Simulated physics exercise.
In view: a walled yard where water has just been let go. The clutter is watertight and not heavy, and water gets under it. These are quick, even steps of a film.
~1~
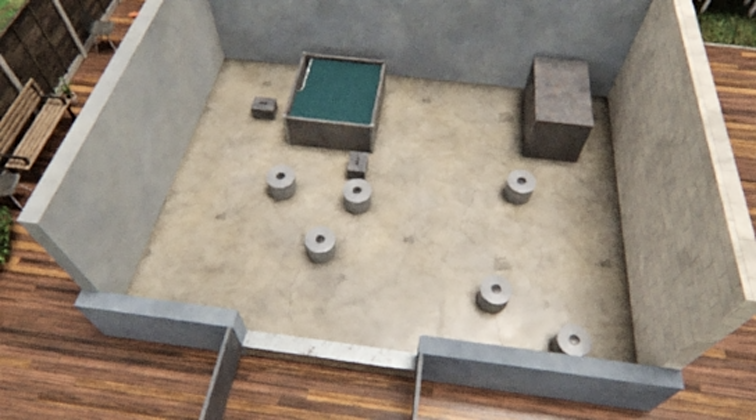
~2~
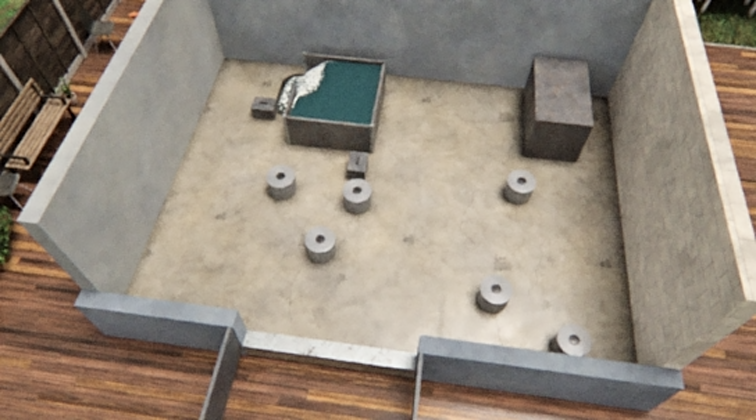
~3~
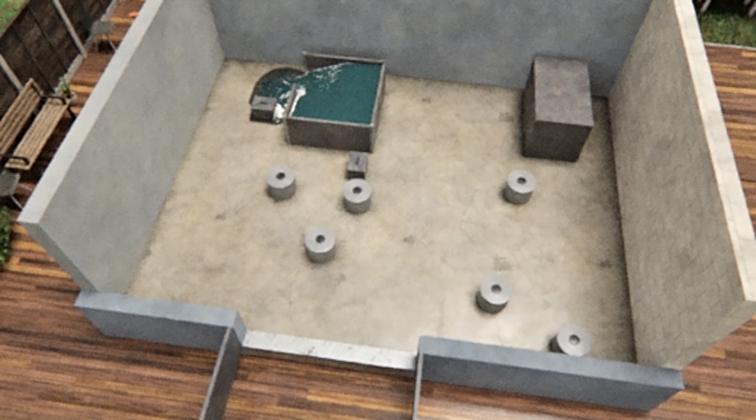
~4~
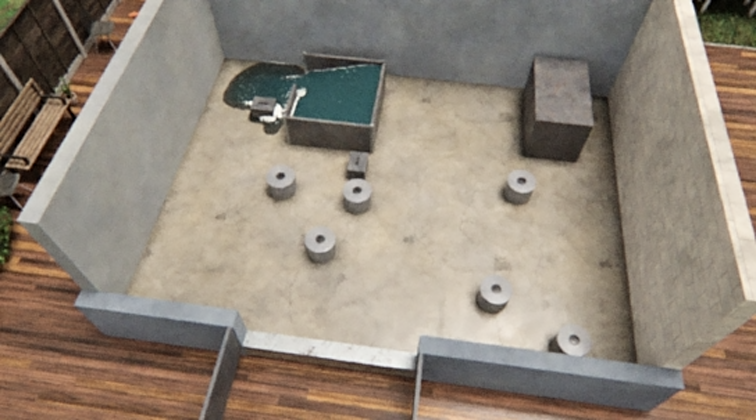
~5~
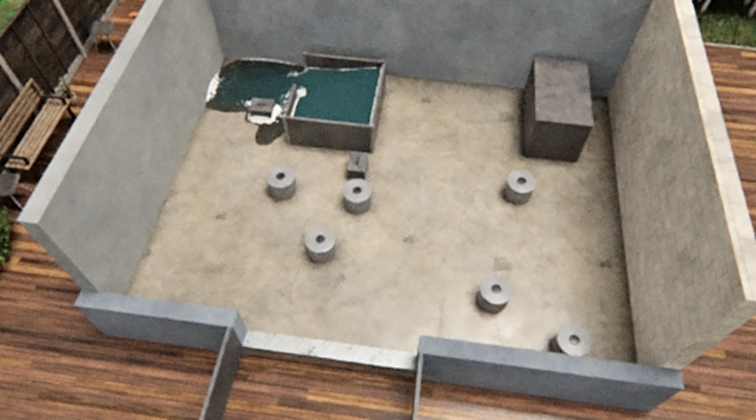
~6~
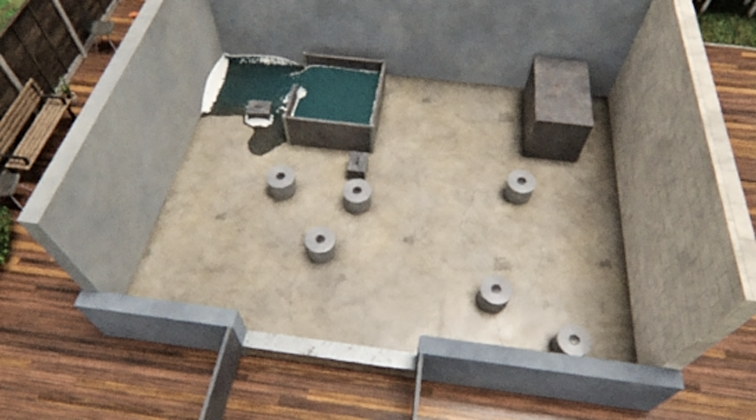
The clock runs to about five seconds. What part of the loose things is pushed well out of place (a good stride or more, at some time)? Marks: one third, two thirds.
That comes to under a third.
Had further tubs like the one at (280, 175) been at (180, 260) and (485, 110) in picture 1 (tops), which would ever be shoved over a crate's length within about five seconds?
In turn: That far or more, under that.
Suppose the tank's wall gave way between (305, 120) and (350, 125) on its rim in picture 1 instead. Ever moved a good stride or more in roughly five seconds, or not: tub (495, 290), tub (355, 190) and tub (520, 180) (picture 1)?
In that order: Short of that, pushed that far, not that far.
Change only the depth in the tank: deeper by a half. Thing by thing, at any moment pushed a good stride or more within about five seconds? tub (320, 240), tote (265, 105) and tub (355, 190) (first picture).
In that order: Shifted that much, moved that far, short of that.
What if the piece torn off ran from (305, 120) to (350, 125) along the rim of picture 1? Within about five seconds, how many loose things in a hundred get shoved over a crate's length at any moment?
Some 40 per cent.
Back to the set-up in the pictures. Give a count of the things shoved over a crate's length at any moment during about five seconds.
That makes 1.
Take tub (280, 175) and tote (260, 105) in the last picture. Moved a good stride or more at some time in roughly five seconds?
In turn: Short of that, swept aside.
A moment on, 0 of 8 are well off their spots; 0 afloat.
Next, 0 of 8 are well off their spots; 0 afloat.
Later, 1 of 8 are well off their spots; 0 afloat.
In the end, 1 of 8 are well off their spots, and 1 have been at some point; 0 afloat.
